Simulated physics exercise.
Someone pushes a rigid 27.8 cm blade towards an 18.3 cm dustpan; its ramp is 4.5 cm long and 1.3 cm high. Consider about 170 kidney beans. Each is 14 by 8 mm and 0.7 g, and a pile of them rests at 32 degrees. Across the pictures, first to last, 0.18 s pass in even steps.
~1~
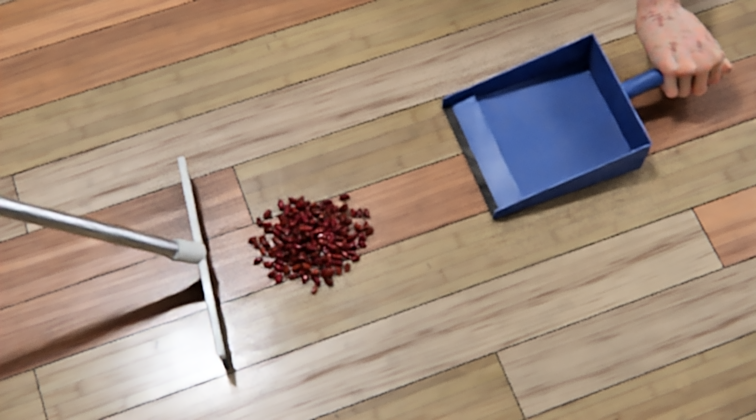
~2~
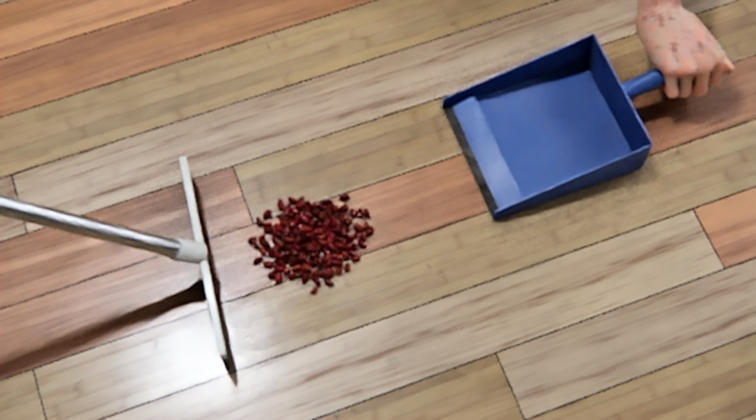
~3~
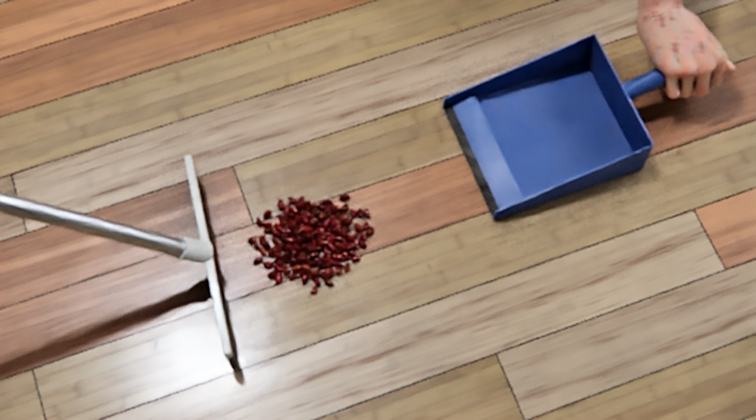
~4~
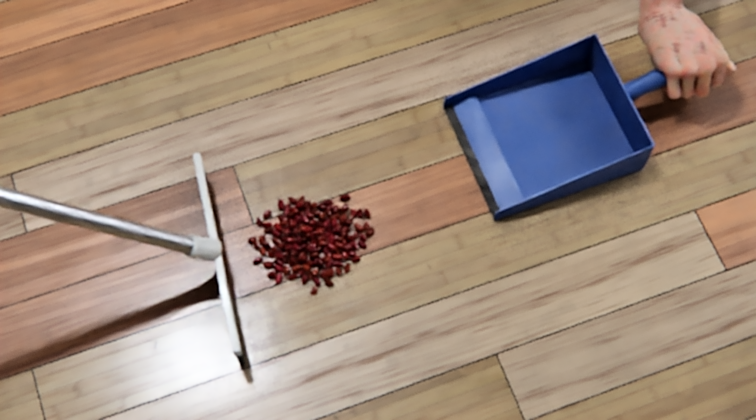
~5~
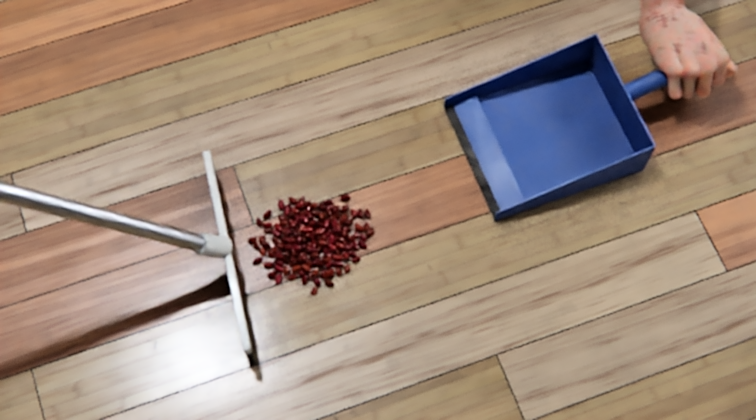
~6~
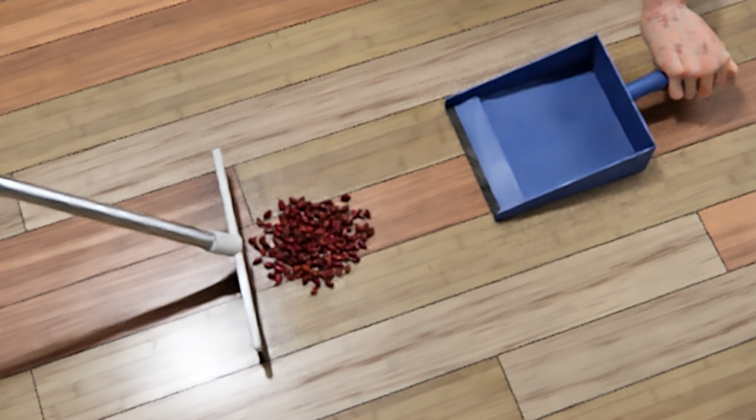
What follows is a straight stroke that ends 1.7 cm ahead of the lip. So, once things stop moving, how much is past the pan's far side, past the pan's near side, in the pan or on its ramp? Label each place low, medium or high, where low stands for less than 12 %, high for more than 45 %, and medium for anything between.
Past the pan's far side: Low. Past the pan's near side: Medium. In the pan or on its ramp: Medium.
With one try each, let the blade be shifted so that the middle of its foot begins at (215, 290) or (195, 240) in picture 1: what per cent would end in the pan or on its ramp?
30 and 20 per cent, roughly.
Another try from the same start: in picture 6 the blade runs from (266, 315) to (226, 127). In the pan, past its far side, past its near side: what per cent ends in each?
The pan gets 5, the far side 10 and the near side 20.
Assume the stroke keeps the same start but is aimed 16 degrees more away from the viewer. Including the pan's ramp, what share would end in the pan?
Pan plus ramp: Some 25 %.
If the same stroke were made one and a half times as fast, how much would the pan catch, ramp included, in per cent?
Then roughly 30 per cent.
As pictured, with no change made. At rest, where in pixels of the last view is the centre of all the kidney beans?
About (487, 200).
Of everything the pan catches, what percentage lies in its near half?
I'd say near 90 per cent.
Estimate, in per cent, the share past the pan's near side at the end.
About 30 per cent.
Then, 0.40 s after the last picture, middle of the blade 19 cm from the lip; 0 % over the lip, far side 0 %, near side 15 %.
Then, 0.67 s after the last picture, middle of the blade 10 cm from the lip; 0 % over the lip, far side 0 %, near side 25 %.
Then, 1.05 s after the last picture, middle of the blade 3 cm from the lip; 30 % over the lip, far side 0 %, near side 30 %.
In the end, far side 0 %, near side 30 %, pan 30 %, in front of the lip or behind the blade 40 %.
